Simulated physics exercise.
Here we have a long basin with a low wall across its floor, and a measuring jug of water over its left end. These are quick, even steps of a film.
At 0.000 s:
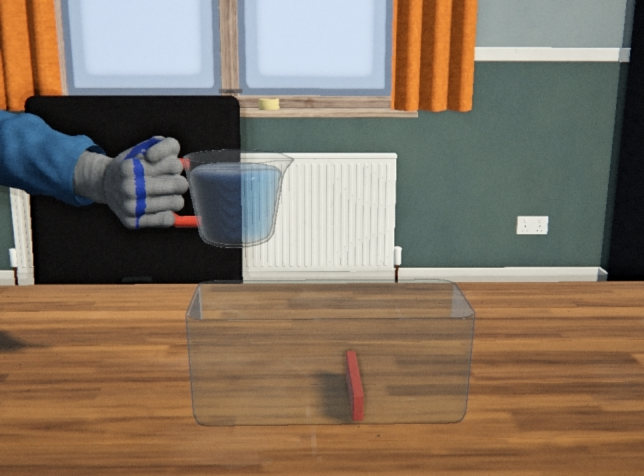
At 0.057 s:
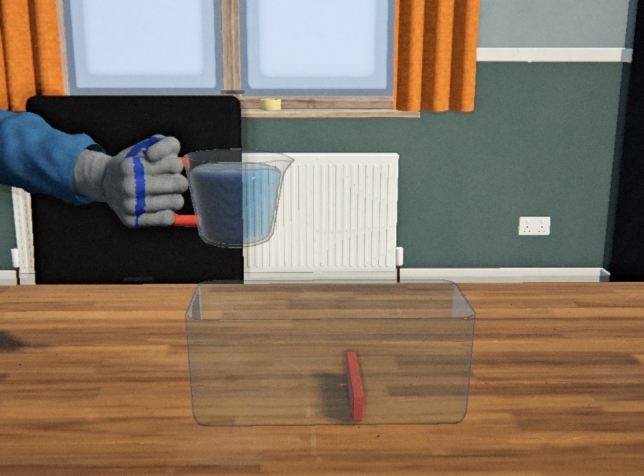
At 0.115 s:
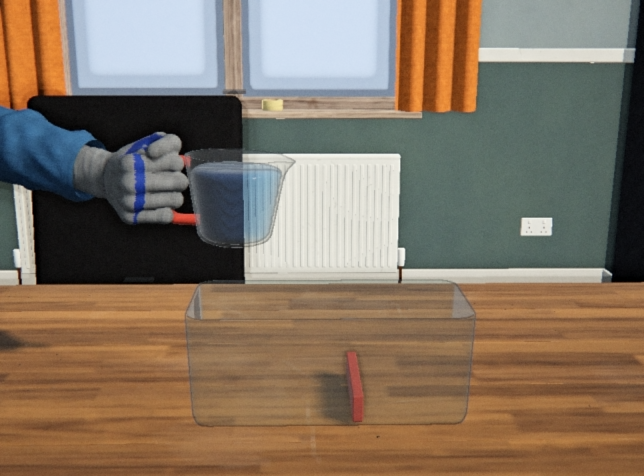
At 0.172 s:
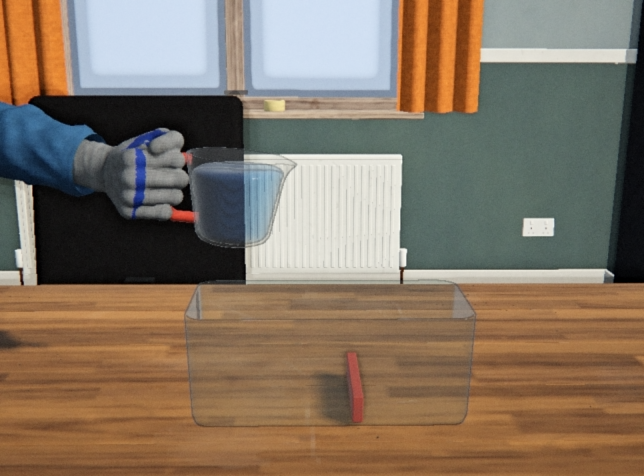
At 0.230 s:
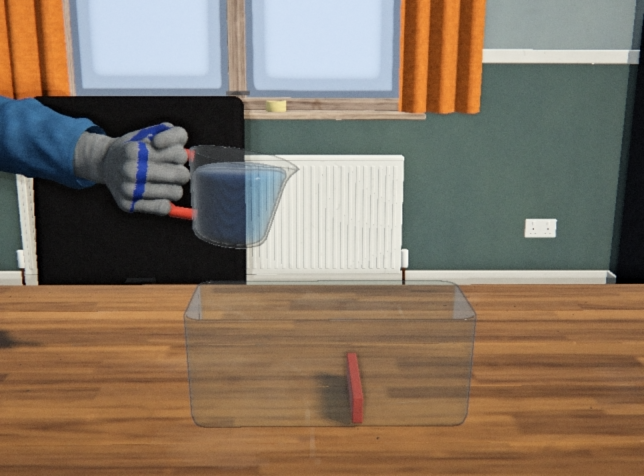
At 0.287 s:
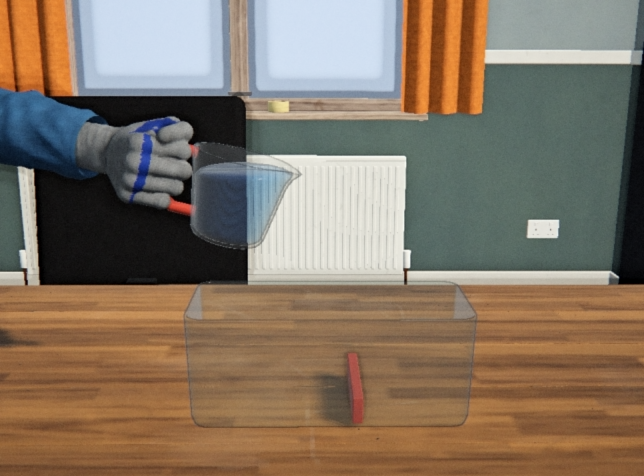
We see a gloved hand holding a clear measuring jug of blue water above the left part of a long transparent basin with a low red wall inside; the hand gradually tilts the jug slightly to the right.
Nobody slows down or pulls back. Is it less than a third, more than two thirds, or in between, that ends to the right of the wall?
In the end between a third and two thirds is right of the wall.
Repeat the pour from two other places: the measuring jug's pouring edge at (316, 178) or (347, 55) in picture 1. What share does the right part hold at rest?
Roughly 70 per cent, and 70 per cent.
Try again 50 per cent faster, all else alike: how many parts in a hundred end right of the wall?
Roughly 40 in a hundred.
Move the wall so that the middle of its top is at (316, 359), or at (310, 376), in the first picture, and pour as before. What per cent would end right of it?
Near 95 % and 90 %.
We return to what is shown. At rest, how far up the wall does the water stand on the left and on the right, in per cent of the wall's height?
Left: 30 %. Right: 50 %.
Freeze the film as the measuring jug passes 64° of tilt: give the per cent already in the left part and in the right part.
Some 5 per cent left and 10 right.
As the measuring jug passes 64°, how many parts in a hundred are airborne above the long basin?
Near 20 %.
After 0.70 s the tilt is 64° and 67 per cent is still to pour, 5 is left of the wall and 8 right of it.
After 1.00 s the tilt is 93° and 16 per cent is still to pour, 26 is left of the wall and 46 right of it.
After 1.31 s the tilt is 97° and 1 per cent is still to pour, 47 is left of the wall and 51 right of it.
After 1.65 s the tilt is 97° and 0 per cent is still to pour, 48 is left of the wall and 52 right of it.
In the end 48 per cent lies left of the wall, 52 right of it and 0 outside.
